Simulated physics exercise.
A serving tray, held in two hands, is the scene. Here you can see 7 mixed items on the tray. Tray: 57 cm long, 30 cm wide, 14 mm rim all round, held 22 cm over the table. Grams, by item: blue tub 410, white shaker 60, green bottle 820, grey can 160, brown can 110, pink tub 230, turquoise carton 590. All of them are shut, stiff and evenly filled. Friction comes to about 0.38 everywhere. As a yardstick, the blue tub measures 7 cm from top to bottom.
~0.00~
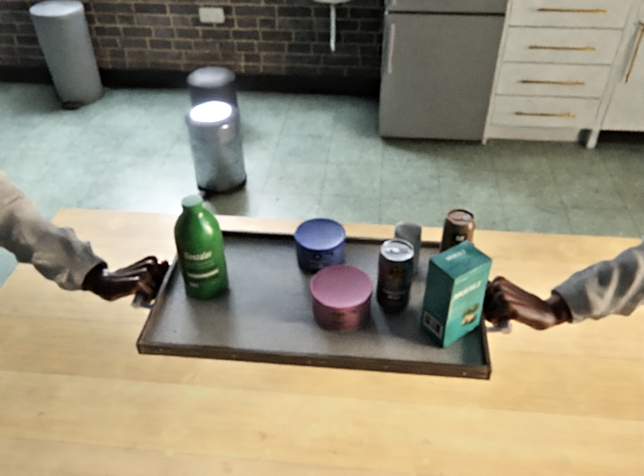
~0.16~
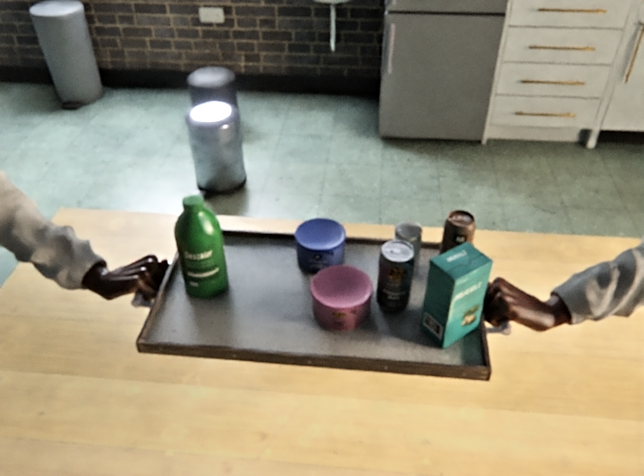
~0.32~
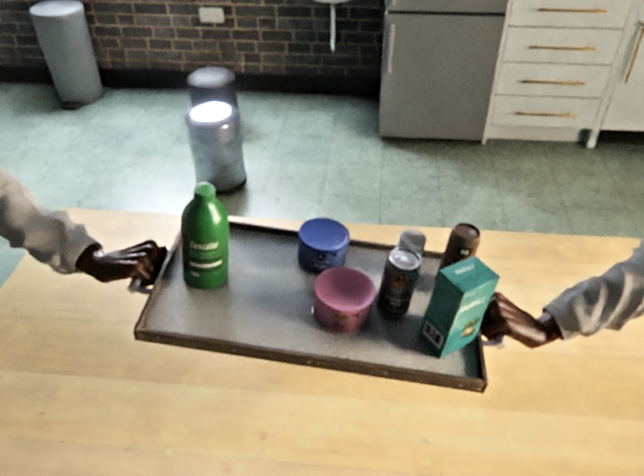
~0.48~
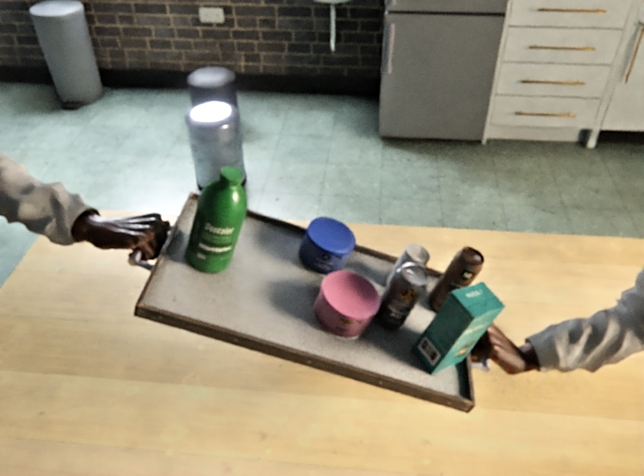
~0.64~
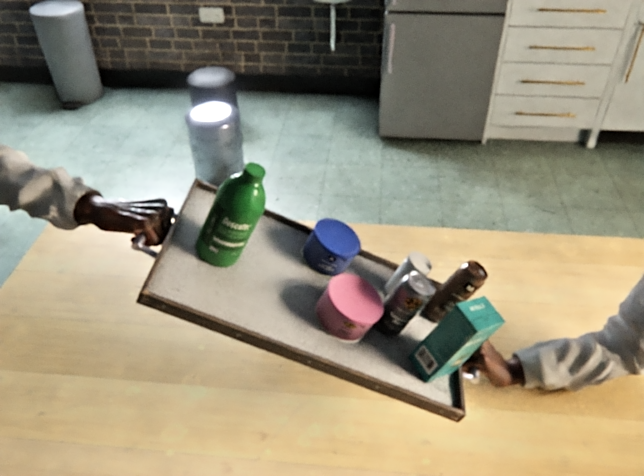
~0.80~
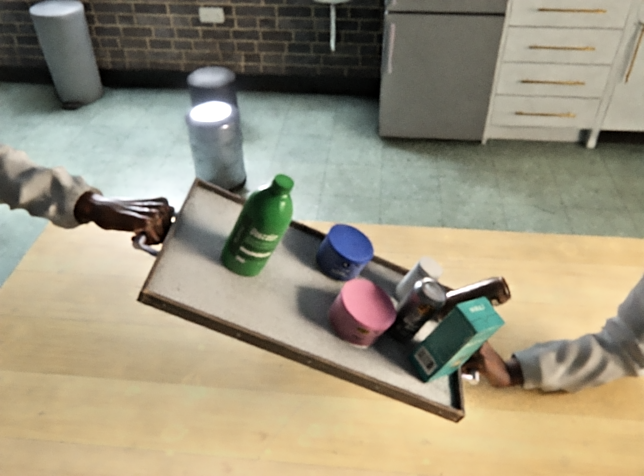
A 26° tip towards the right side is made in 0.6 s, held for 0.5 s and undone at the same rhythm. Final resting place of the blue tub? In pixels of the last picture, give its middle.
Roughly (437, 252).
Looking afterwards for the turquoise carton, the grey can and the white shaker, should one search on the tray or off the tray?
Final state - the turquoise carton stays within bounds; the grey can ends out of bounds; the white shaker ends out of bounds.
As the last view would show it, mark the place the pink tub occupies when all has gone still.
(404, 322).
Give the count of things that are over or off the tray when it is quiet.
4 of them.
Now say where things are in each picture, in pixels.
Tray level; blue tub (320, 247); white shaker (406, 248), in the first picture.
Tray level; grey can (395, 278), in the second picture.
Tilt 7°, right edge down; pink tub (343, 301); turquoise carton (457, 308), in the third picture.
Tilt 19°, right edge down; green bottle (219, 218), in the fourth picture.
Tilt 25°, right edge down; brown can (455, 292) 4° off its base; grey can (403, 305), in the fifth picture.
Tilt 26°, right edge down; blue tub (344, 254) moved 3 cm; pink tub (361, 313) moved 3 cm, in the sixth picture.
After 1.20 s, tilt 26°, right edge down; brown can now off the tray; blue tub moved 19 cm near (415, 284); white shaker 30° off its base.
After 1.60 s, tilt 6°, right edge down; white shaker and grey can now off the tray; blue tub moved 22 cm near (436, 260); green bottle on its side.
In the end (2.6 s), off the tray, white shaker, grey can and brown can; toppled on the tray, green bottle; not toppled but over 5 cm from the start, blue tub, pink tub and turquoise carton. In the last view, blue tub near (437, 252).
